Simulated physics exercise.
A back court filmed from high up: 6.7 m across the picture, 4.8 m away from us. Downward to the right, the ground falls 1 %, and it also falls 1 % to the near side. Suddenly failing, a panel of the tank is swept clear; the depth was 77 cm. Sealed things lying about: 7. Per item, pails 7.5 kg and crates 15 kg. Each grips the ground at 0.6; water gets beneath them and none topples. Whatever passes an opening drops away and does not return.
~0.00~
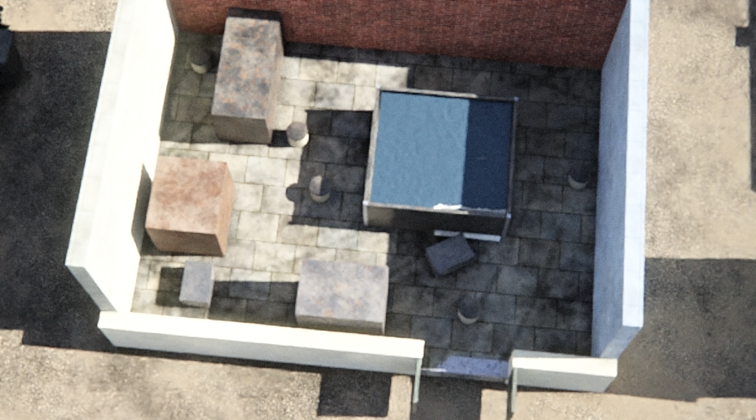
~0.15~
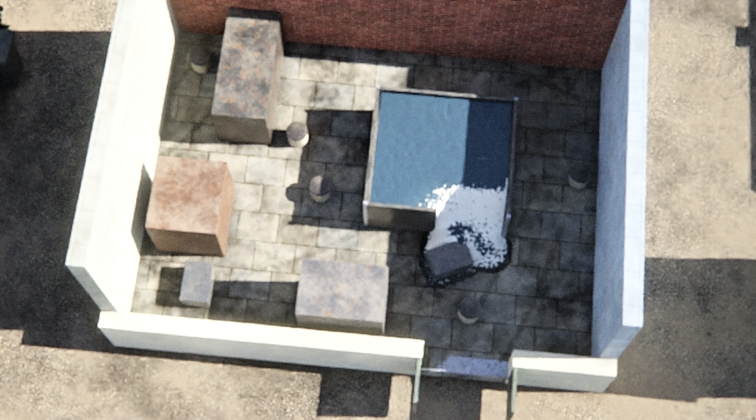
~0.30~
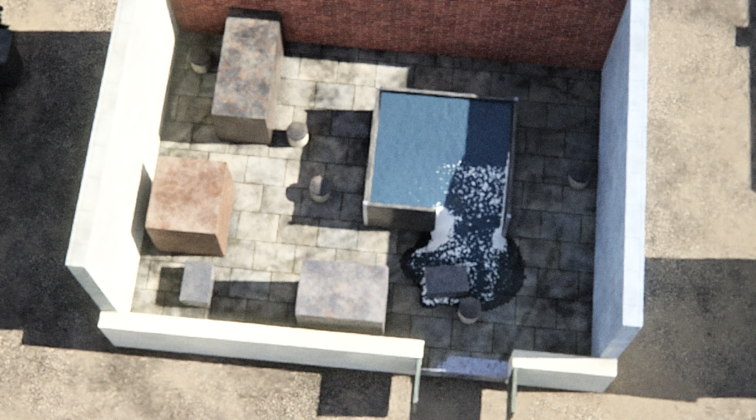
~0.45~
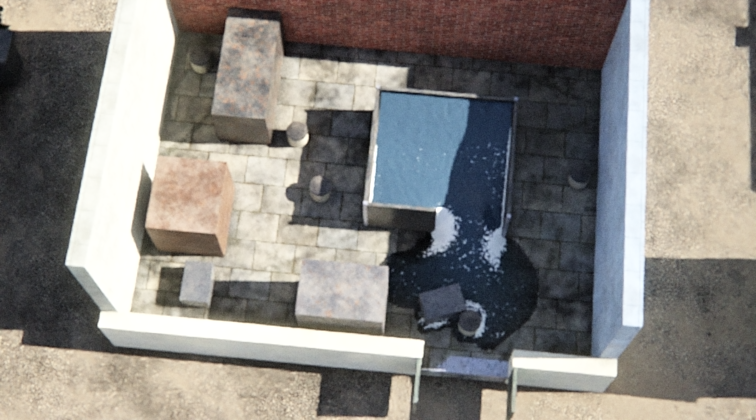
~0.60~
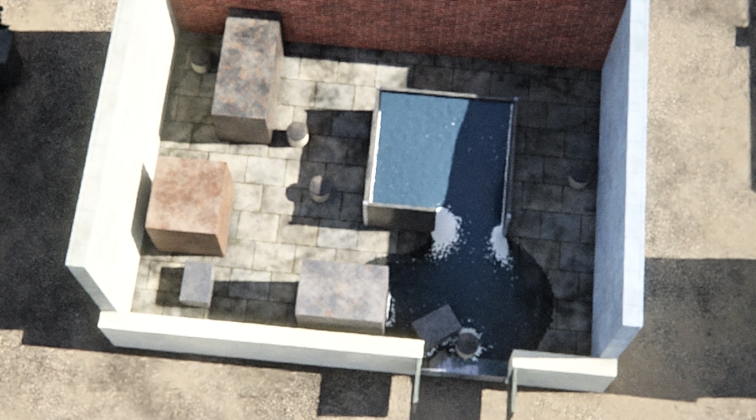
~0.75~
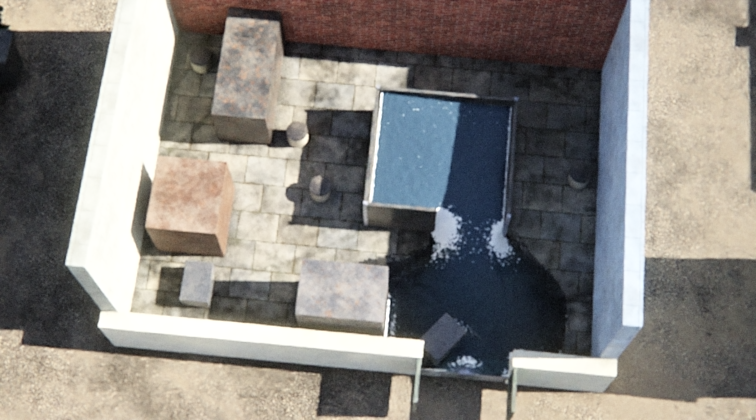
Water bursts from the tank's near side, spreads over the paving and pushes a dark block nearer.
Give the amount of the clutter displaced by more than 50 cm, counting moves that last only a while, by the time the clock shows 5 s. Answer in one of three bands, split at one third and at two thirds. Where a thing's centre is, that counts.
One to two thirds.
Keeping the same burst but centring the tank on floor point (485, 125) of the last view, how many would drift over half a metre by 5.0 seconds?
The answer would then be 2.
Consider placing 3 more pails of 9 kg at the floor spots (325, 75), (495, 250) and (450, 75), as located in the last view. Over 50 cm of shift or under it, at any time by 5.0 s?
First falls shy, second exceeds it, third falls shy.
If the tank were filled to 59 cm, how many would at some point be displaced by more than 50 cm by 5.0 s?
Count under that change: 3.
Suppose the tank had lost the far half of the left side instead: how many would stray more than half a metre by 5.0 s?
Then 2 of them would.
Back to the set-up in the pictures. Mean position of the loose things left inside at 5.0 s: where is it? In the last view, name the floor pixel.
Mean floor pixel: About (320, 156).
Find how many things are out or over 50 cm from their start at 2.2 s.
My count gives 2.
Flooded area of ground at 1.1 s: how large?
Roughly 9.0 m2 of it is wet.
After 1.1 s 2 of 7 are over 50 cm from their spots; 1 afloat.
After 2.2 s 2 of 7 are over 50 cm from their spots; 0 afloat.
After 3.5 s 3 of 7 are over 50 cm from their spots; 0 afloat.
After 5.0 s 3 of 7 are over 50 cm from their spots, and 3 have been at some point; 1 afloat.
